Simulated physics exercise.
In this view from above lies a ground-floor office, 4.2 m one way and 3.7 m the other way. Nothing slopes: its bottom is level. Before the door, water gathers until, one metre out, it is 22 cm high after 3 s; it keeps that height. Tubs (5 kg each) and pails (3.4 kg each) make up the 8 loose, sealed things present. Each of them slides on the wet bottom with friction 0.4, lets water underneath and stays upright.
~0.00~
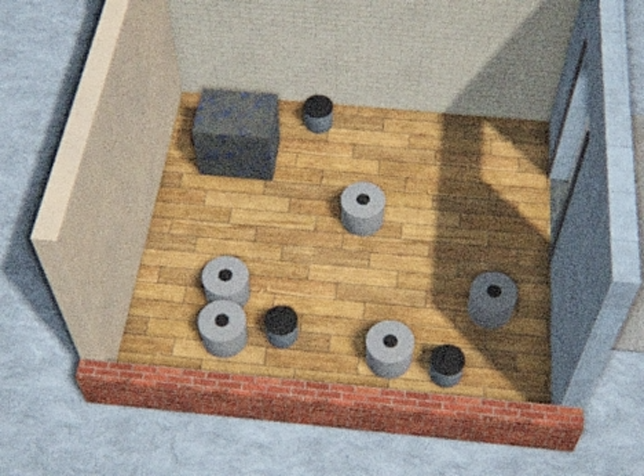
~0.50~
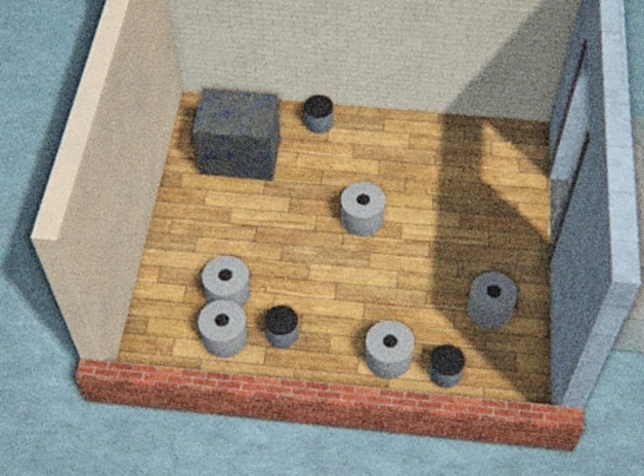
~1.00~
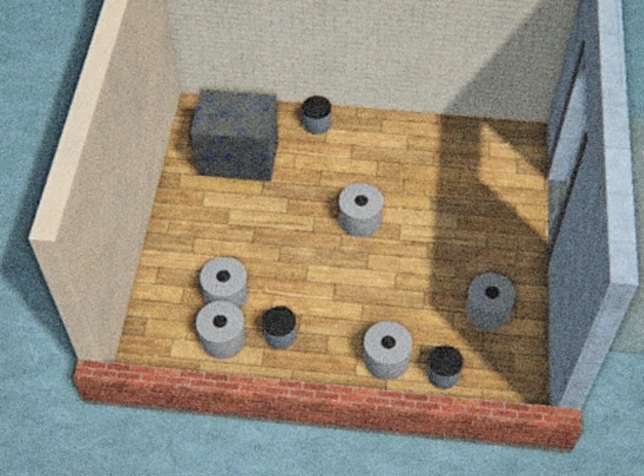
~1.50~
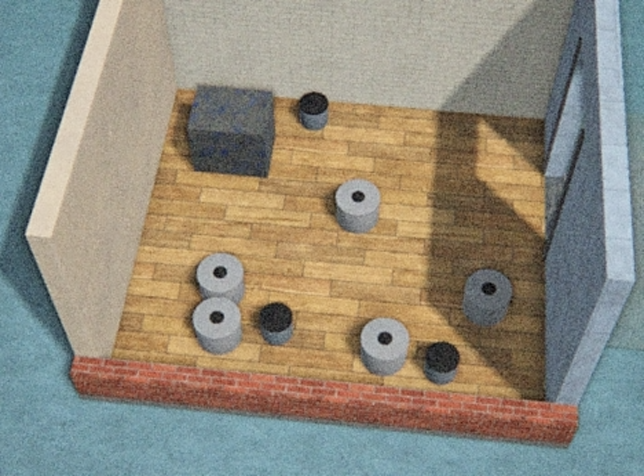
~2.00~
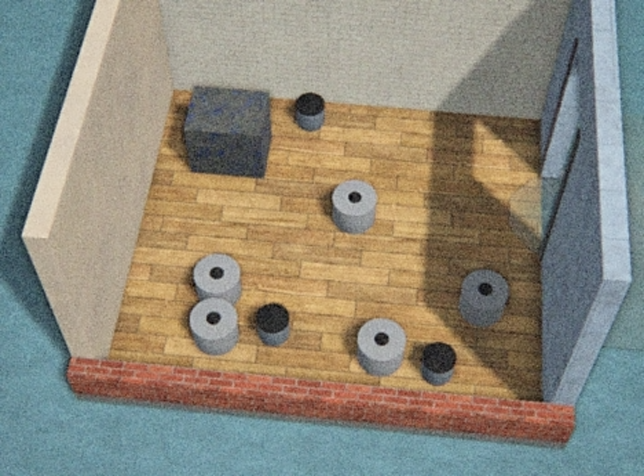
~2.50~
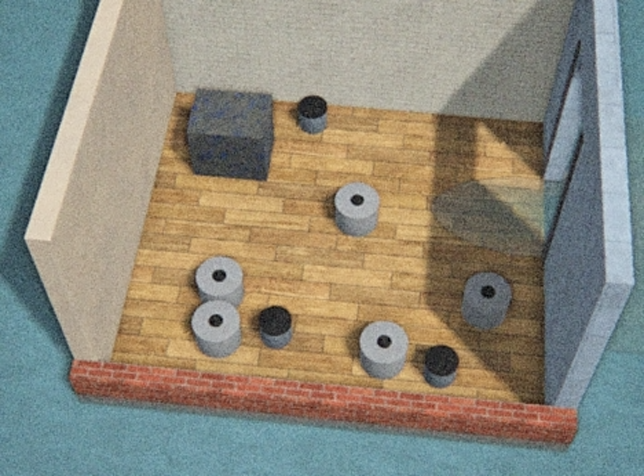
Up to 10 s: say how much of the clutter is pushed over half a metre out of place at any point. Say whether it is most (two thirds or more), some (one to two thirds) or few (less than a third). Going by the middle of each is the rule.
Some.
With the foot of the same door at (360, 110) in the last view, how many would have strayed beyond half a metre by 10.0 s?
Then 6 of them would.
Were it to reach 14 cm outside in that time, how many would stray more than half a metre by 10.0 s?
In that case the number is 3.
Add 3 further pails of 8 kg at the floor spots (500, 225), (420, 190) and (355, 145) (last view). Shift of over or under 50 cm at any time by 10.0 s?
One by one, in that order: Above it, above it, above it.
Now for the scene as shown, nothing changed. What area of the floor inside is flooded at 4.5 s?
About 8.5 m2 is covered.
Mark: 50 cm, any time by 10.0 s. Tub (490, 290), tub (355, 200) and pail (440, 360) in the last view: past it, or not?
Taking them in turn, the first is within the limit, the second beyond the limit and the third within the limit.
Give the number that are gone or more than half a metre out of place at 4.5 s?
At that time I count 1.
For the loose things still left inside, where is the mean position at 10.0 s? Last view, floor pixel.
Around (315, 326).
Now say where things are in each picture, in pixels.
In the first picture, a tub at (390, 341), on the bottom; a tub at (222, 321) rests on the ground; water covers 0.0 m2; 0 of 8 have shifted.
In the second picture, a tub at (390, 342) rests on the ground; a tub at (222, 320), on the bottom; 0.0 m2 under water; 0 of 8 have shifted.
In the third picture, a tub at (388, 342) rests on the ground; a tub at (220, 321) rests on the ground; 0.0 m2 under water; 0 of 8 have shifted.
In the fourth picture, a tub at (385, 339) rests on the ground; a tub at (217, 318) rests on the ground; 0.0 m2 under water; 0 of 8 have shifted.
In the fifth picture, a tub at (382, 339) rests on the ground; a tub at (214, 319) rests on the ground; water covers 0.2 m2; 0 of 8 have shifted.
In the sixth picture, a tub at (384, 342), on the bottom; a tub at (216, 321) rests on the ground; 0.9 m2 under water; 0 of 8 have shifted.
After 3.5 s 0 of 8 are over 50 cm from their spots; 0 afloat.
After 4.5 s 1 of 8 are over 50 cm from their spots; 0 afloat.
After 7.0 s 5 of 8 are over 50 cm from their spots; 5 afloat.
After 10.0 s 4 of 8 are over 50 cm from their spots, and 5 have been at some point; 6 afloat.
